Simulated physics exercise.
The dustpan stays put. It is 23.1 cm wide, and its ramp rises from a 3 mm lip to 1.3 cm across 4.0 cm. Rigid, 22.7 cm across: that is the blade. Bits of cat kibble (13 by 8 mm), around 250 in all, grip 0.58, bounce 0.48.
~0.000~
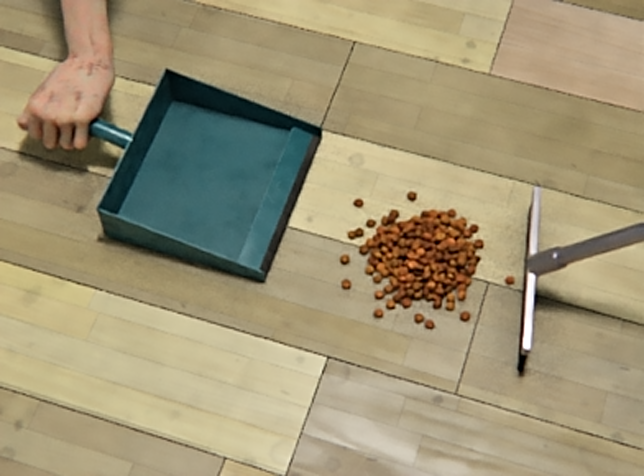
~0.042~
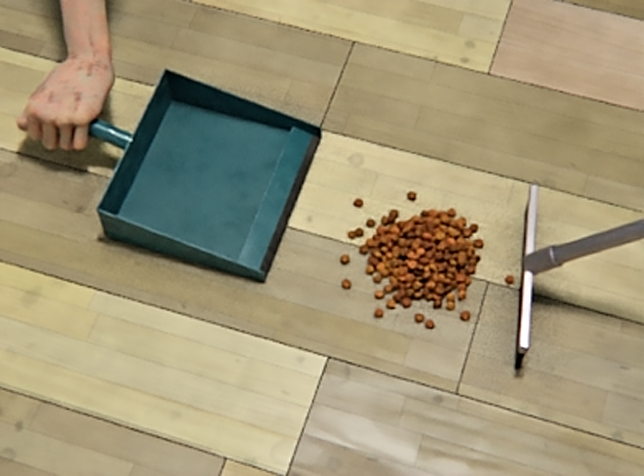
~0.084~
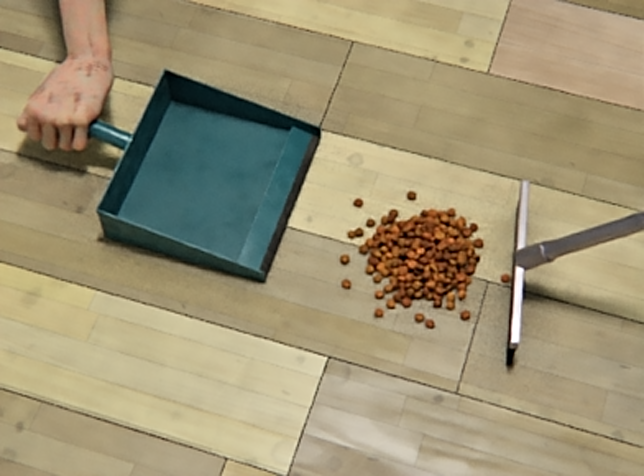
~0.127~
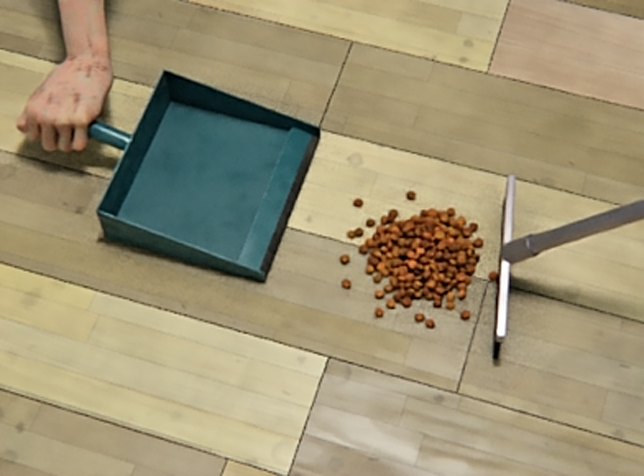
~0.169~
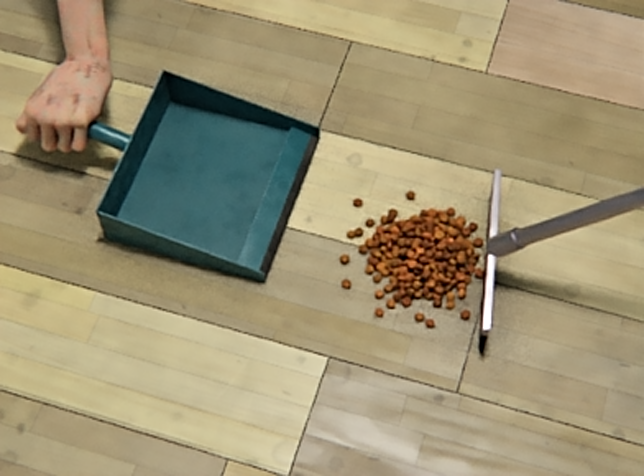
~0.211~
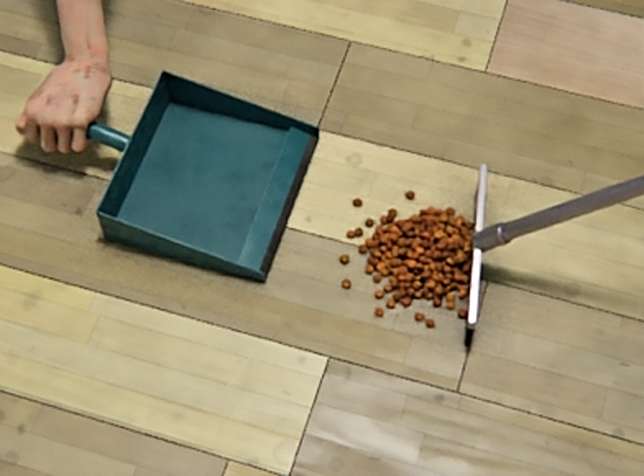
On a wood-plank floor, a long-handled blade sliding left into a pile of brown kibble while a hand holds a teal dustpan.
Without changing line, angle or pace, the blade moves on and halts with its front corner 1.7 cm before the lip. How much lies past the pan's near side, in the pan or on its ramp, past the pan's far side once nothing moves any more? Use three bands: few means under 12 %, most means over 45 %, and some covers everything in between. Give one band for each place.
Near side: Few, pan: Some, far side: Few.
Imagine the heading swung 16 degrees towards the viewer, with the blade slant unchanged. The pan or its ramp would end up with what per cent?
About 35 percent would end up there.
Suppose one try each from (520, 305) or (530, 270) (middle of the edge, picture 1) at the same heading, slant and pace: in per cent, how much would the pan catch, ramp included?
Estimates: 30 percent and 20 percent.
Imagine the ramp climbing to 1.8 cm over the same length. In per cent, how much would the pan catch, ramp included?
Near 25 per cent, then.
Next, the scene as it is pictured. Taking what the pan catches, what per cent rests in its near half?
Roughly 50 percent.
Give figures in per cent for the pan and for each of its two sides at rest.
Near side 5 %, pan 30 %, far side 0 %.
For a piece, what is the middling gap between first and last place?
Roughly 18 centimetres.
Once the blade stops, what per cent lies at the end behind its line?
About 5 per cent.
Then, at 0.45 s, middle of the blade 14 cm from the lip; 0 % over the lip, far side 0 %, near side 0 %.
After 0.62 s, middle of the blade 7 cm from the lip; 0 % over the lip, far side 0 %, near side 5 %.
Then, at 0.90 s, middle of the blade 4 cm from the lip; 30 % over the lip, far side 0 %, near side 5 %.
In the end, at 1.4 s, near side 5 %, pan 30 %, far side 0 %, in front of the lip or behind the blade 60 %.
